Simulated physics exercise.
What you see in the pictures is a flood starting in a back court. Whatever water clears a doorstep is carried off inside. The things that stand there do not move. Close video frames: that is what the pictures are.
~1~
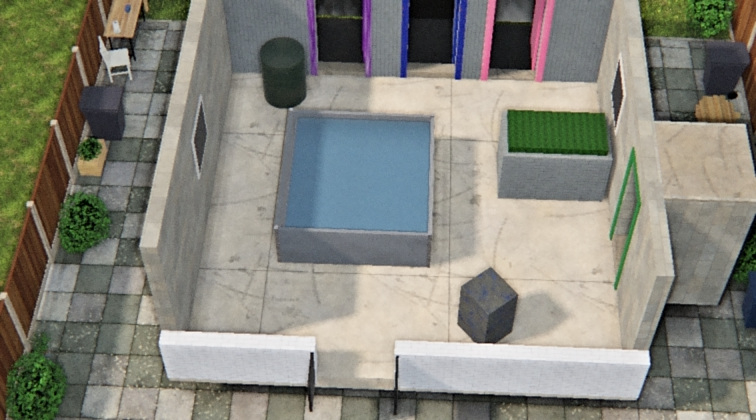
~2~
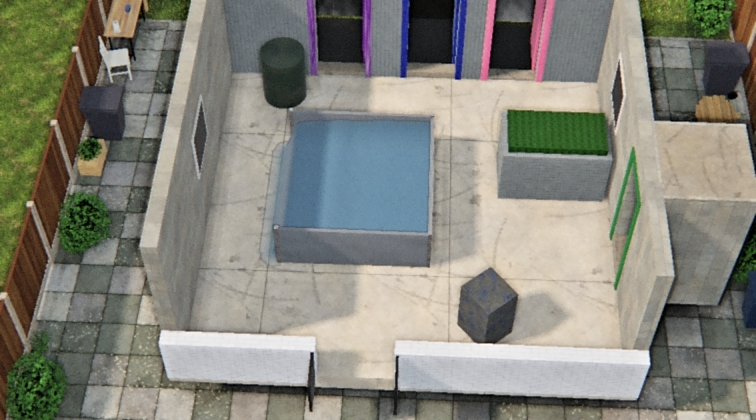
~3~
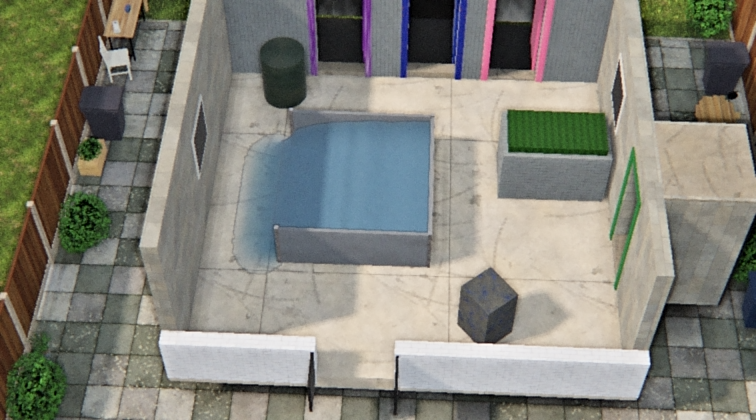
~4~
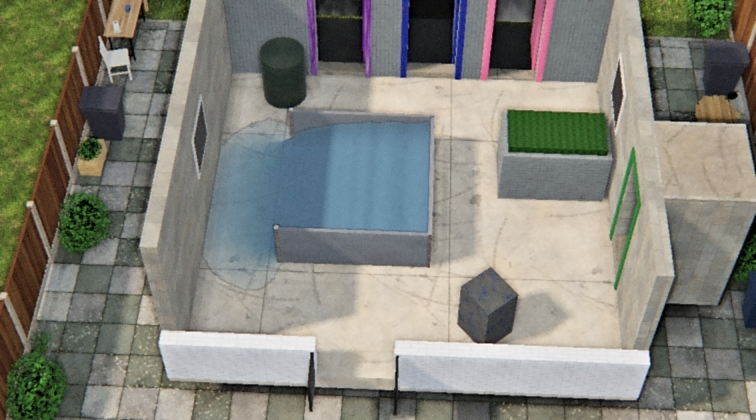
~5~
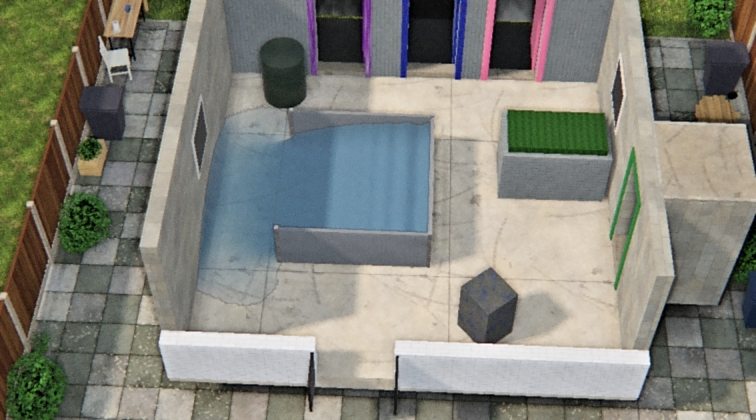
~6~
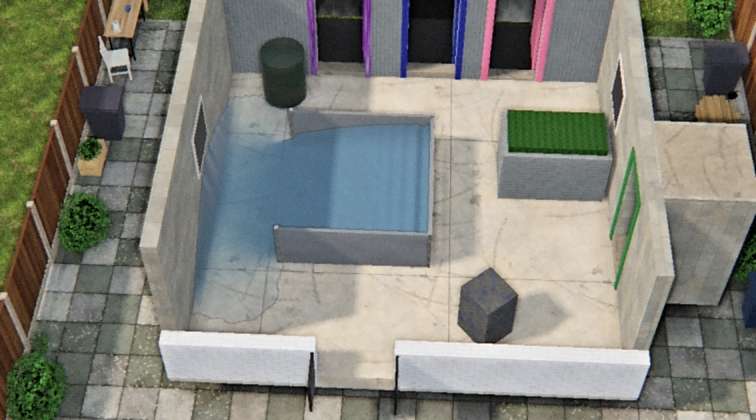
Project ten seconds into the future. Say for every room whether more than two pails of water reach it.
At the end, the purple door ends up within two buckets; the blue door ends up within two buckets; the green door ends up within two buckets; the pink door ends up over two buckets.
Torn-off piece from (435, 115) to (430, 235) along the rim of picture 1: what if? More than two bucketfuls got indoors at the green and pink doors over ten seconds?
I'd say the green one crosses the line and the pink one crosses the line.
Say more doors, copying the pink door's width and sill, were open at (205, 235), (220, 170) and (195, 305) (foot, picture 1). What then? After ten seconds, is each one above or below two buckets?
Taking them as listed, the first overshoots, the second overshoots and the third overshoots.
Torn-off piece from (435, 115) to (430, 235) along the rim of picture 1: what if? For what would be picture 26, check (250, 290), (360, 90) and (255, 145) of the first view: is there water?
In the order you gave them, I get still bare, drenched, still bare.
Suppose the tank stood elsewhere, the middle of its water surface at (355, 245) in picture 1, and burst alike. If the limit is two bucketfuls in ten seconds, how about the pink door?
Result for pink: It tops the limit.
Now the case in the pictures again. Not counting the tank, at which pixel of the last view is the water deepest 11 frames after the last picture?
Somewhere near (229, 98), I think.
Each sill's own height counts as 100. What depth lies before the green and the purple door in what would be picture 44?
Some 80 percent and then some 50 percent.
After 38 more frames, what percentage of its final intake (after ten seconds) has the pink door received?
I get 5 per cent.
A moment on, water covers 20 % of the floor; the purple door not reached, the blue door not reached, the green door not reached, the pink door not reached.
Next, water covers 35 % of the floor; the purple door wet at the sill, nothing in, the blue door not reached, the green door not reached, the pink door not reached.
Then, water covers 70 % of the floor; the purple door wet at the sill, nothing in, the blue door wet at the sill, nothing in, the green door not reached, the pink door wet at the sill, nothing in.
Later, water covers 95 % of the floor; the purple door under two buckets in, the blue door wet at the sill, nothing in, the green door wet at the sill, nothing in, the pink door under two buckets in.
In the end, water covers 100 % of the floor; the purple door under two buckets in, the blue door wet at the sill, nothing in, the green door wet at the sill, nothing in, the pink door far over two buckets in.
